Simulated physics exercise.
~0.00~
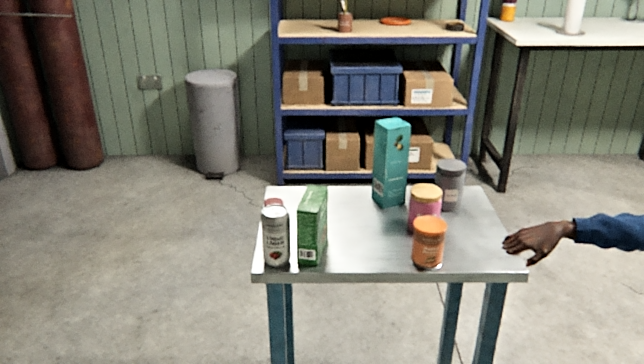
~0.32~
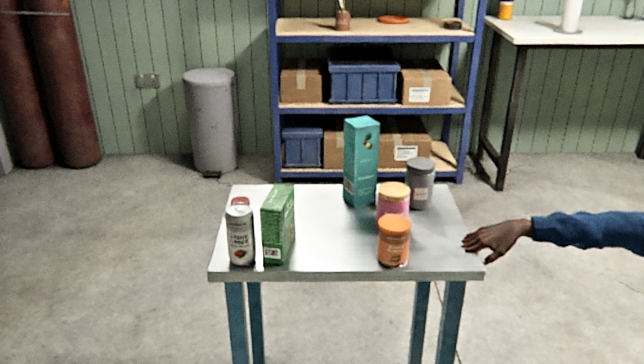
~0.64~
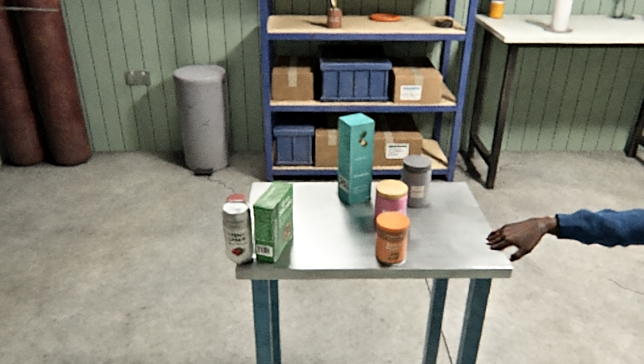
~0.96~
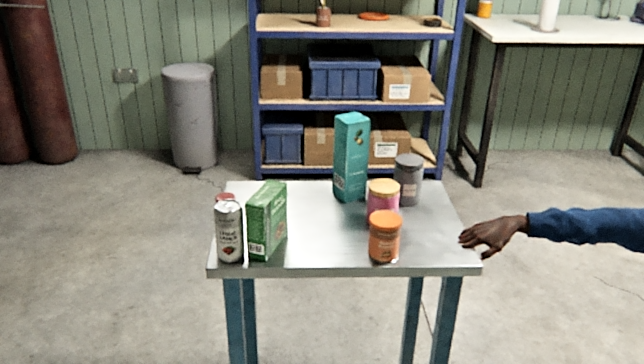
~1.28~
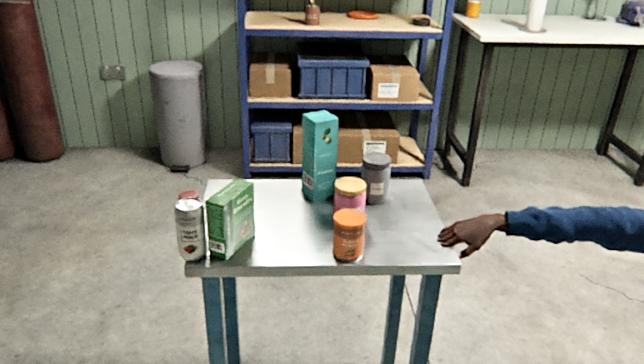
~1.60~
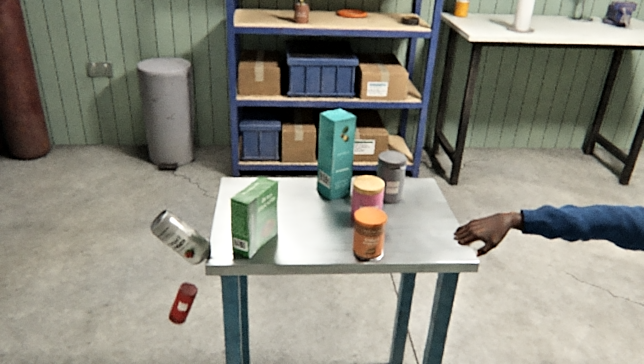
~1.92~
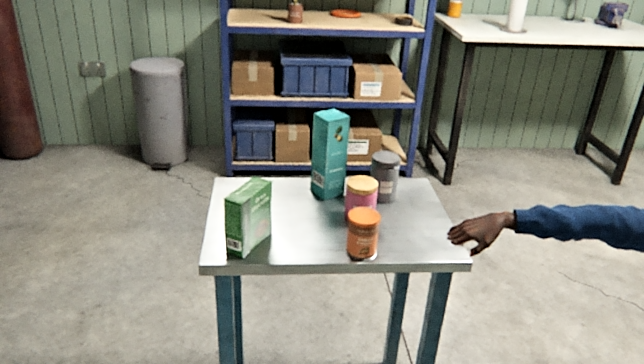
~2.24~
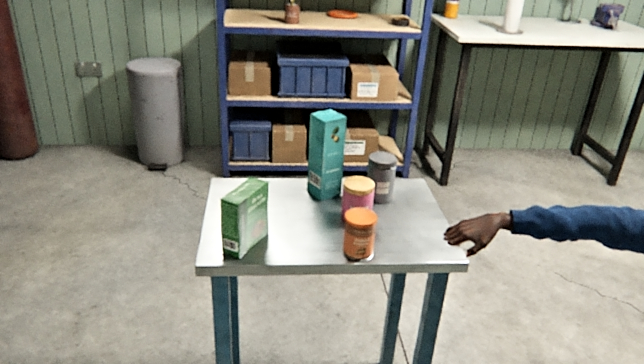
To begin with, a small metal table in a workshop holds a white can with a red shaker mostly hidden behind it, a green packet, a tall turquoise carton, and orange, pink and grey containers, while a hand rests at its right edge. The hand and table jolt left, then back right. Another move to the left follows, and then the table shifts right again. As it does, the white can tips off the left side and the red shaker drops upside down beside it. Both vanish from view, while the other five items remain upright on the now still table.
